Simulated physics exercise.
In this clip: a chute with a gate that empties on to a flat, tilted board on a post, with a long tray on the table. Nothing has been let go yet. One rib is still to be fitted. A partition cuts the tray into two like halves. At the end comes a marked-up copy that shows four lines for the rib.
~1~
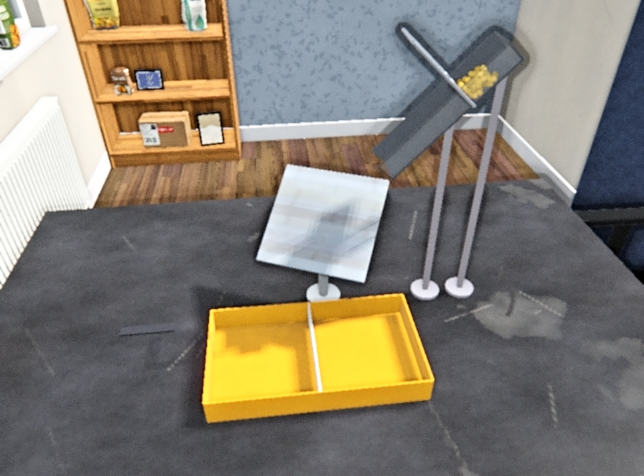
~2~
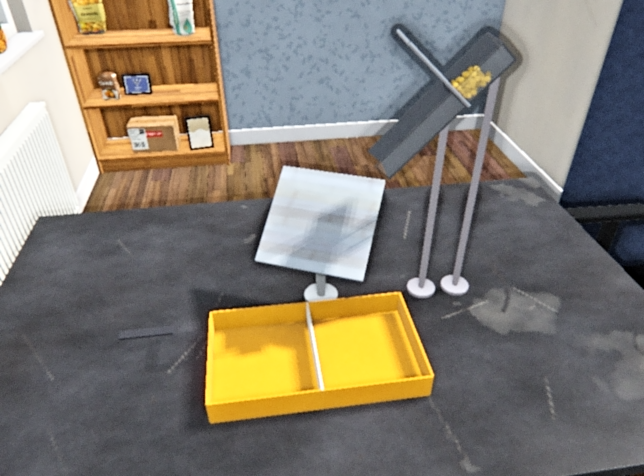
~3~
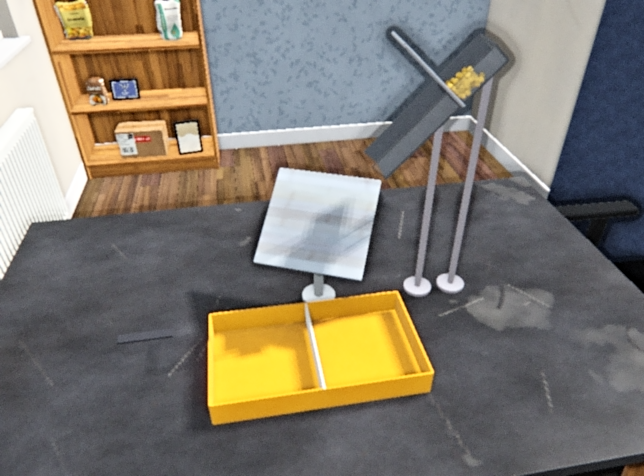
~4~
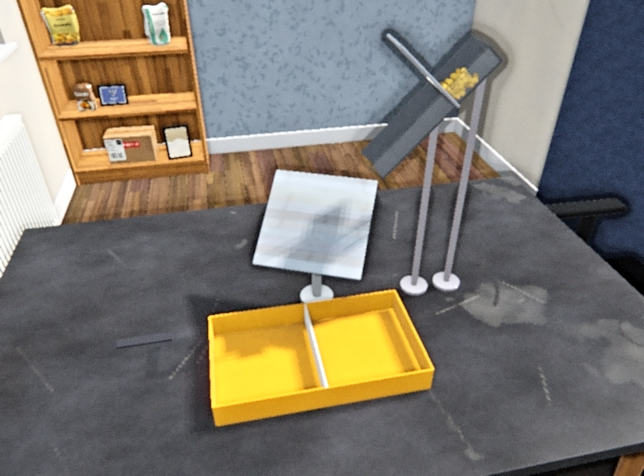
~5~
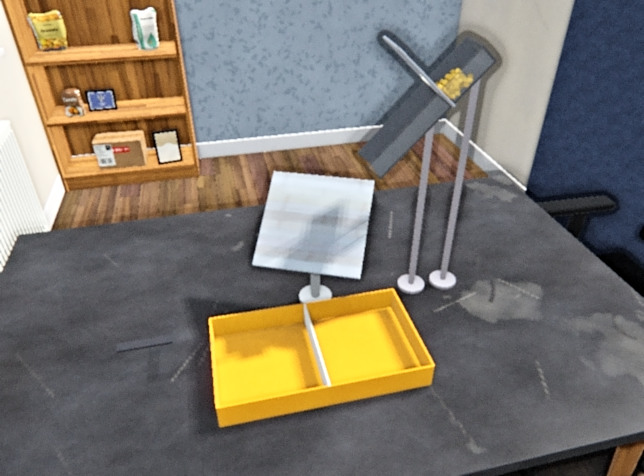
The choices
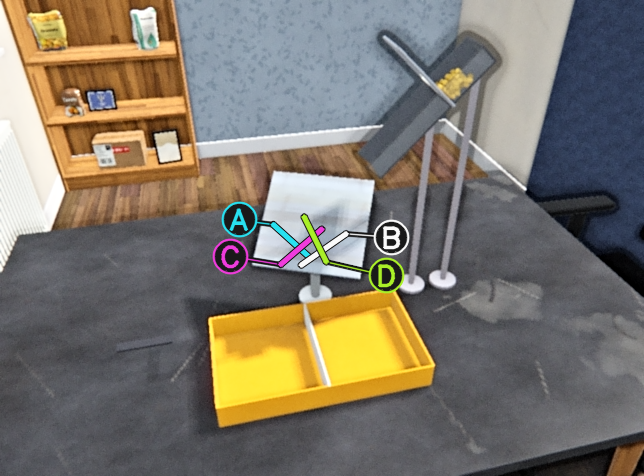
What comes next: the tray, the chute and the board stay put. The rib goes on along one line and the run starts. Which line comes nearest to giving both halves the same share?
The answer is line A.
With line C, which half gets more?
Left.
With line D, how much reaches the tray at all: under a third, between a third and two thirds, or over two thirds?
It is over two thirds.
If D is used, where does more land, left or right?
More lands on the right.
On the marked copy, line A from (273, 224) to (310, 258); line B from (346, 233) to (301, 265); line C from (321, 229) to (280, 264); line D from (304, 216) to (326, 261).
With A, of what is caught, roughly a third in the left half, roughly two thirds in the right.
With B, of what is caught, almost all in the left half, just a few in the right.
With C, of what is caught, the larger part in the left half, about a tenth in the right.
With D, of what is caught, about a tenth in the left half, almost all in the right.
